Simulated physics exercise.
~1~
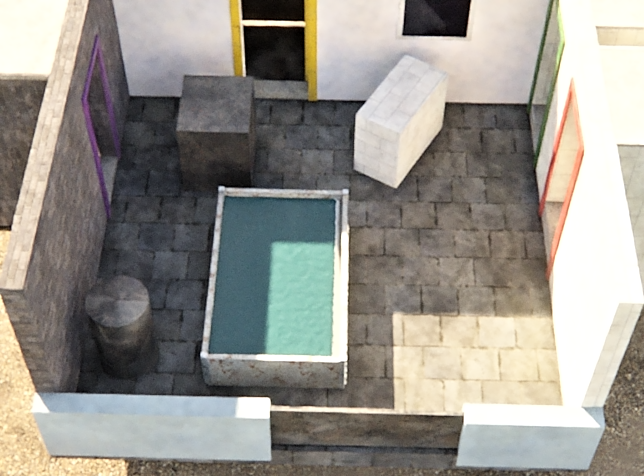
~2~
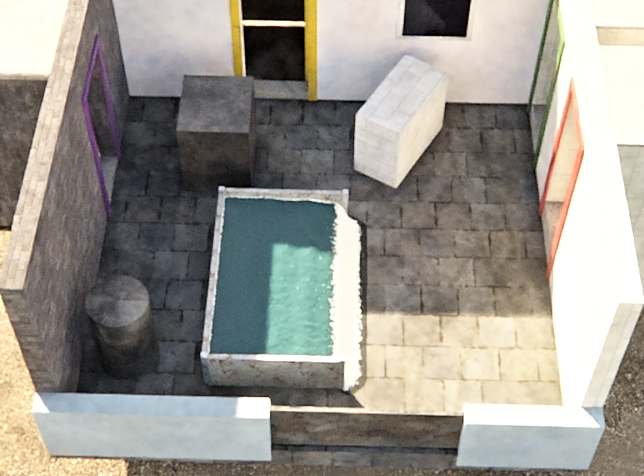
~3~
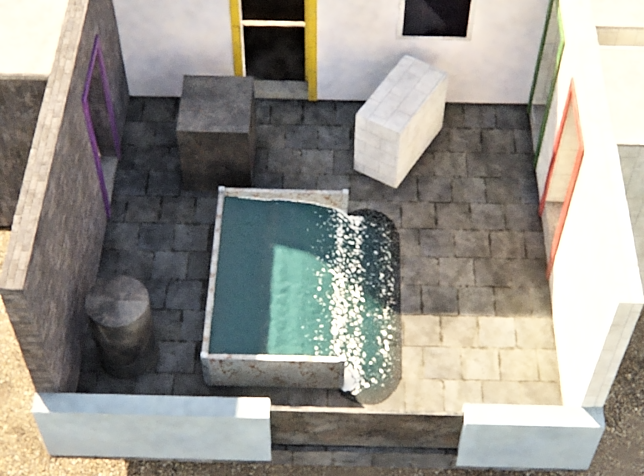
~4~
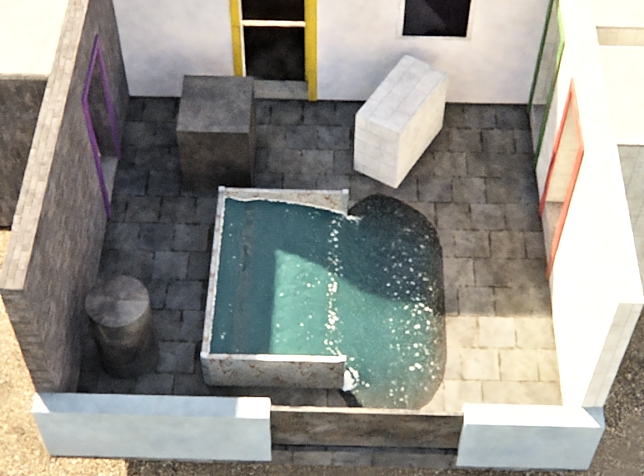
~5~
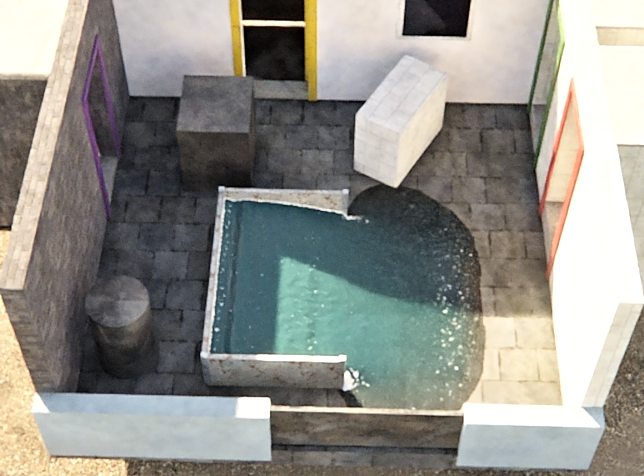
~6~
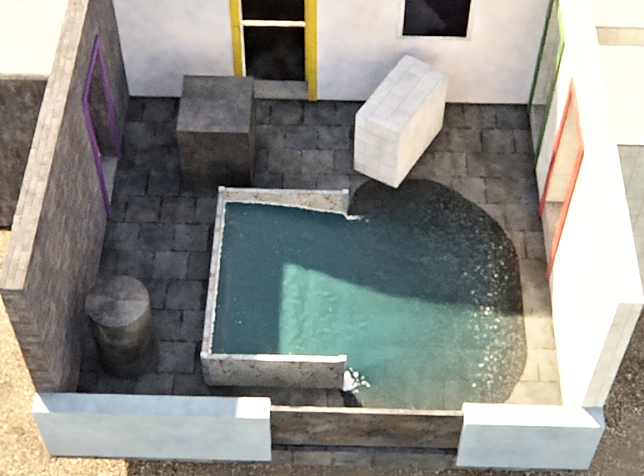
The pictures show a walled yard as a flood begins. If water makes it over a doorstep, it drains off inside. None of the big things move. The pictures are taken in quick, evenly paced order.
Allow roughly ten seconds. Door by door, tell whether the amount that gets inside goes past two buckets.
In the end the green door keeps the inflow to two buckets or less; the yellow door keeps the inflow to two buckets or less; the red door keeps the inflow to two buckets or less; the purple door keeps the inflow to two buckets or less.
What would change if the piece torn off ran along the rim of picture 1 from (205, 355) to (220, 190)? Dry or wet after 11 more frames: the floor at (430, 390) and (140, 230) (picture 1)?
Still dry, Soaked.
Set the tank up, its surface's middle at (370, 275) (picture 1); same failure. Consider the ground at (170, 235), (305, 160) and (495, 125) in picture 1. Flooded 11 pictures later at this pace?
Going through them in turn: Still bare, still bare and waterlogged.
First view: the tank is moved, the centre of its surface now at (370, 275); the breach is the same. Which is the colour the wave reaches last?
It would be the purple-painted one.
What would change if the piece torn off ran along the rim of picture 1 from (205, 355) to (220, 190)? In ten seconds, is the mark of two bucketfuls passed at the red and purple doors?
Red door: Under the line; purple door: Over the line.
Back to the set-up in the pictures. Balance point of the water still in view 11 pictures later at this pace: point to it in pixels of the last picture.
Around pixel (433, 299).
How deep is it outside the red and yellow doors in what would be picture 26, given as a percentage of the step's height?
Around 40 in a hundred for the first and 10 in a hundred for the second.
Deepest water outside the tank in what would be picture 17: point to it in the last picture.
Answer: (563, 438).
A moment on, water covers 40 % of the floor; the green door not reached, the yellow door not reached, the red door wet at the sill, nothing in, the purple door not reached.
Next, water covers 45 % of the floor; the green door wet at the sill, nothing in, the yellow door not reached, the red door wet at the sill, nothing in, the purple door not reached.
Then, water covers 50 % of the floor; the green door wet at the sill, nothing in, the yellow door not reached, the red door wet at the sill, nothing in, the purple door not reached.
Later, water covers 75 % of the floor; the green door wet at the sill, nothing in, the yellow door wet at the sill, nothing in, the red door wet at the sill, nothing in, the purple door wet at the sill, nothing in.
In the end, water covers 95 % of the floor; the green door wet at the sill, nothing in, the yellow door wet at the sill, nothing in, the red door wet at the sill, nothing in, the purple door wet at the sill, nothing in.
